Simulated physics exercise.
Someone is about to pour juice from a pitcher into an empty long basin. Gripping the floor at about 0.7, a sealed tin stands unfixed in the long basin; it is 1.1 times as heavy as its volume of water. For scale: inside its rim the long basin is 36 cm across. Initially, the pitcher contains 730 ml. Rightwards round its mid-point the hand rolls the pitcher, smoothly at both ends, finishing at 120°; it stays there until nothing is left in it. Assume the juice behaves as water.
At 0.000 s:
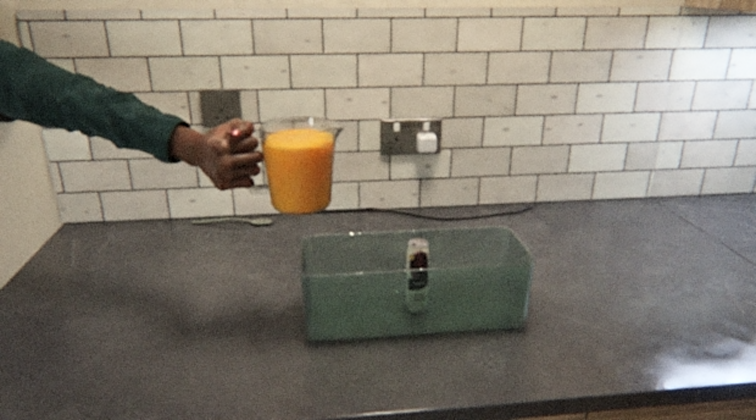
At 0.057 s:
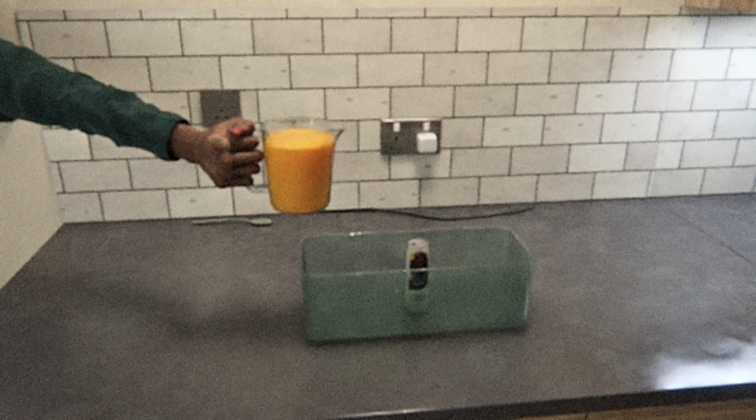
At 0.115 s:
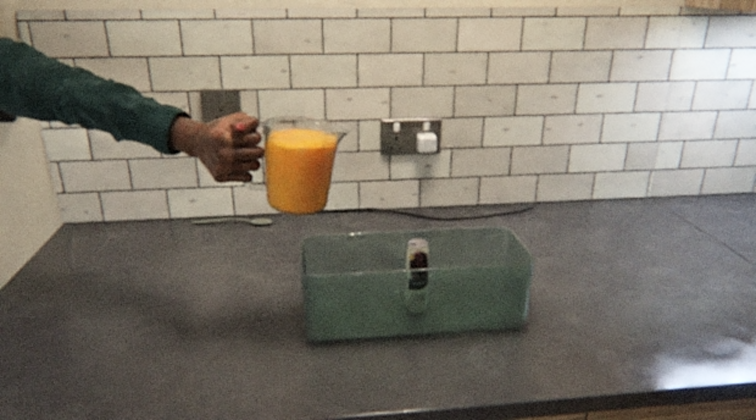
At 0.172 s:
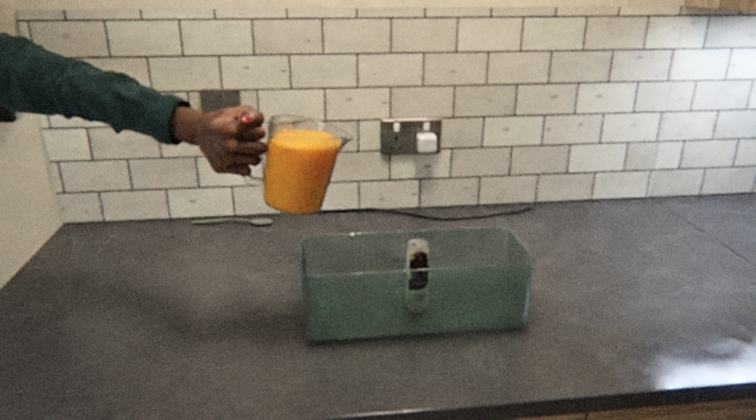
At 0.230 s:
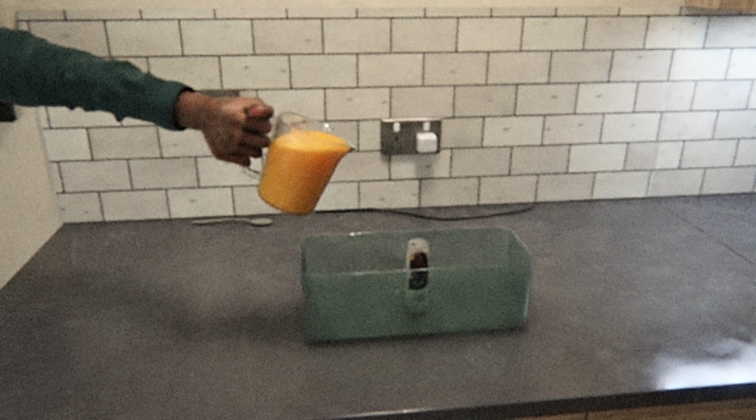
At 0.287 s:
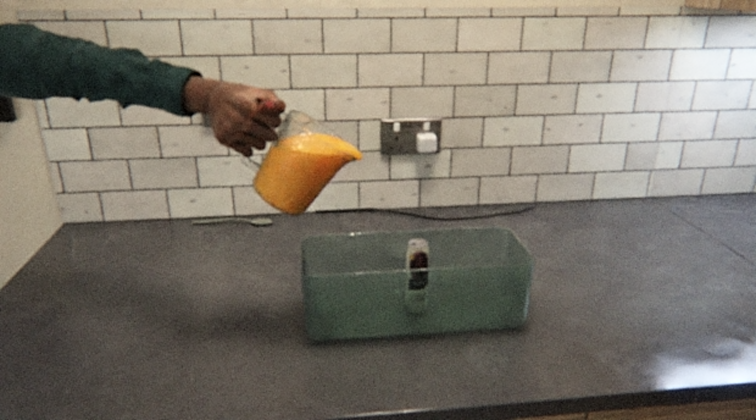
On a dark kitchen countertop before a white tiled wall, a hand in a green sleeve holds a clear pitcher of orange juice upright above a long, greenish see-through basin with a small tin. The hand slowly, then more quickly, tilts the pitcher rightwards until the juice reaches its spout.
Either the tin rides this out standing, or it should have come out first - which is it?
Looks like it will stay erect.
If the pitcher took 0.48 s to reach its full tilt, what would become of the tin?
The tin stays on its base.
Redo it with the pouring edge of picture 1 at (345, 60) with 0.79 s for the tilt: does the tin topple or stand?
After that, the tin overturns.
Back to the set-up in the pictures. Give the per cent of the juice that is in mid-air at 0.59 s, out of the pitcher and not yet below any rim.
Estimate: About 26 % of all of it.
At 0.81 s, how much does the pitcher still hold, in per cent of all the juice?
About 4 percent.
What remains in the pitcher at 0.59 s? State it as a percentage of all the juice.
About 46 per cent.
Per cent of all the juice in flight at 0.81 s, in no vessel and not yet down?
Some 9 per cent.
After 0.59 s the tilt is 102° and 47 per cent is still to pour; the tin stands where it began.
After 0.81 s the tilt is 120° and 4 per cent is still to pour; the tin stands 1 cm from where it began.
After 1.04 s the tilt is 120° and 0 per cent is still to pour; the tin stands 1 cm from where it began.
After 1.29 s the tilt is 120° and 0 per cent is still to pour; the tin stands 1 cm from where it began.
In the end the tin stands 1 cm from where it began.
